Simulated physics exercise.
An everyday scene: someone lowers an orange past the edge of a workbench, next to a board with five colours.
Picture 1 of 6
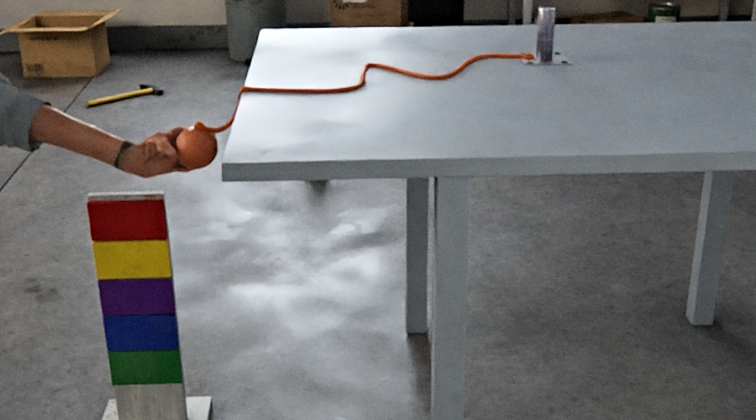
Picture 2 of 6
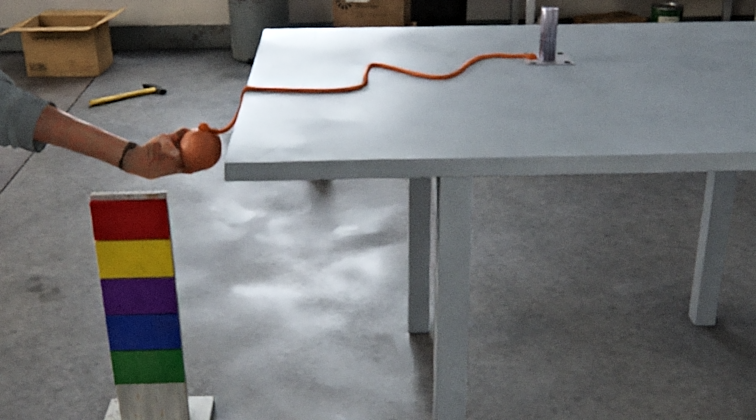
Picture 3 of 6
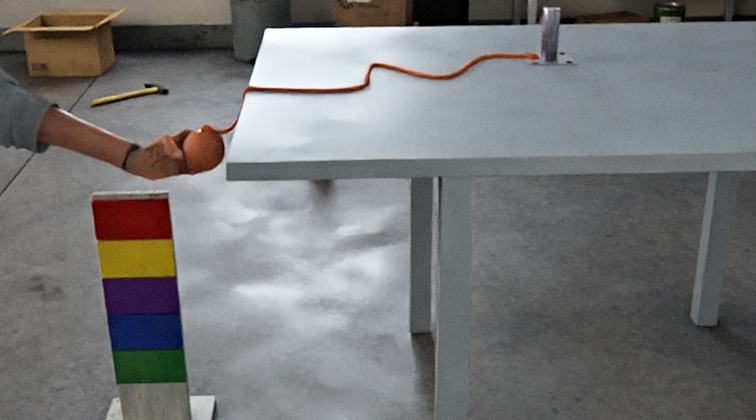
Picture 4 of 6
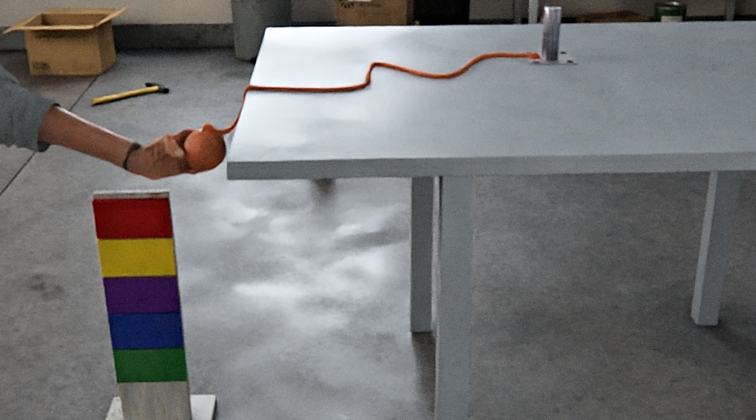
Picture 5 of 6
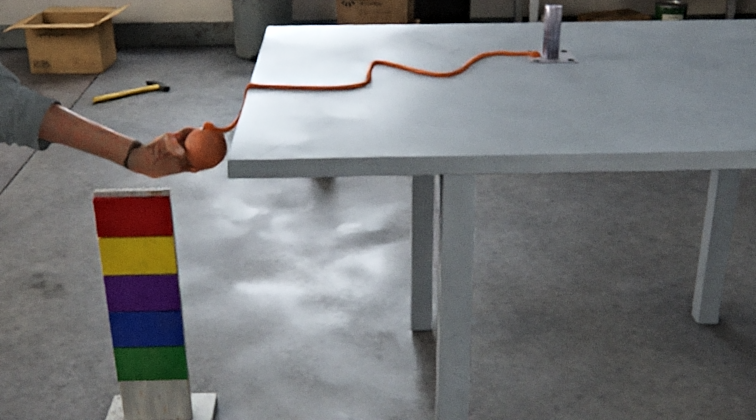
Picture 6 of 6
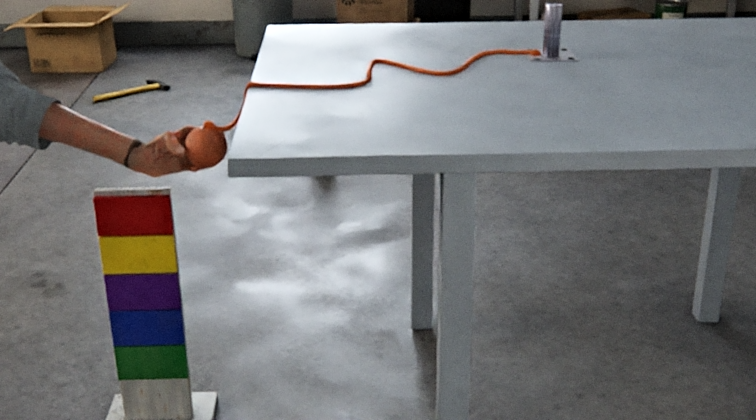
A hand holds an orange ball beside the left edge of a grey table, staying almost still as an orange cord trails from it across the tabletop to a small upright object; a colour-banded post stands below.
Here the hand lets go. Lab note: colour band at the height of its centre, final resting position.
Centre at rest: Purple band.
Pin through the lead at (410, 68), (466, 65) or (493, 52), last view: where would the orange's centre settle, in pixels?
Try one gives (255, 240), try two (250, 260), and try three (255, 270).
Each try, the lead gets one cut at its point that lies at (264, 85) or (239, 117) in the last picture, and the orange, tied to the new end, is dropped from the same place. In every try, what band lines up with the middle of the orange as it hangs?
Taking them in turn, you'd get red, then yellow.
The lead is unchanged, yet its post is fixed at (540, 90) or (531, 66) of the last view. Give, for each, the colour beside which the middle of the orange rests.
Going case by case, it's blue and then blue.
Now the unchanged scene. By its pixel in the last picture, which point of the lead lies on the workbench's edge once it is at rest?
It's the point at about (368, 79).
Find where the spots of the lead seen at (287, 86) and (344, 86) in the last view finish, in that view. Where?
The first moves to (257, 167), the second to (253, 116).
Soon after, orange near (226, 289); level with purple.
After that, orange near (298, 267); level with purple.
And then, orange near (257, 281); level with purple.
In the end, orange near (259, 279); level with purple. Its middle rests at the purple band.
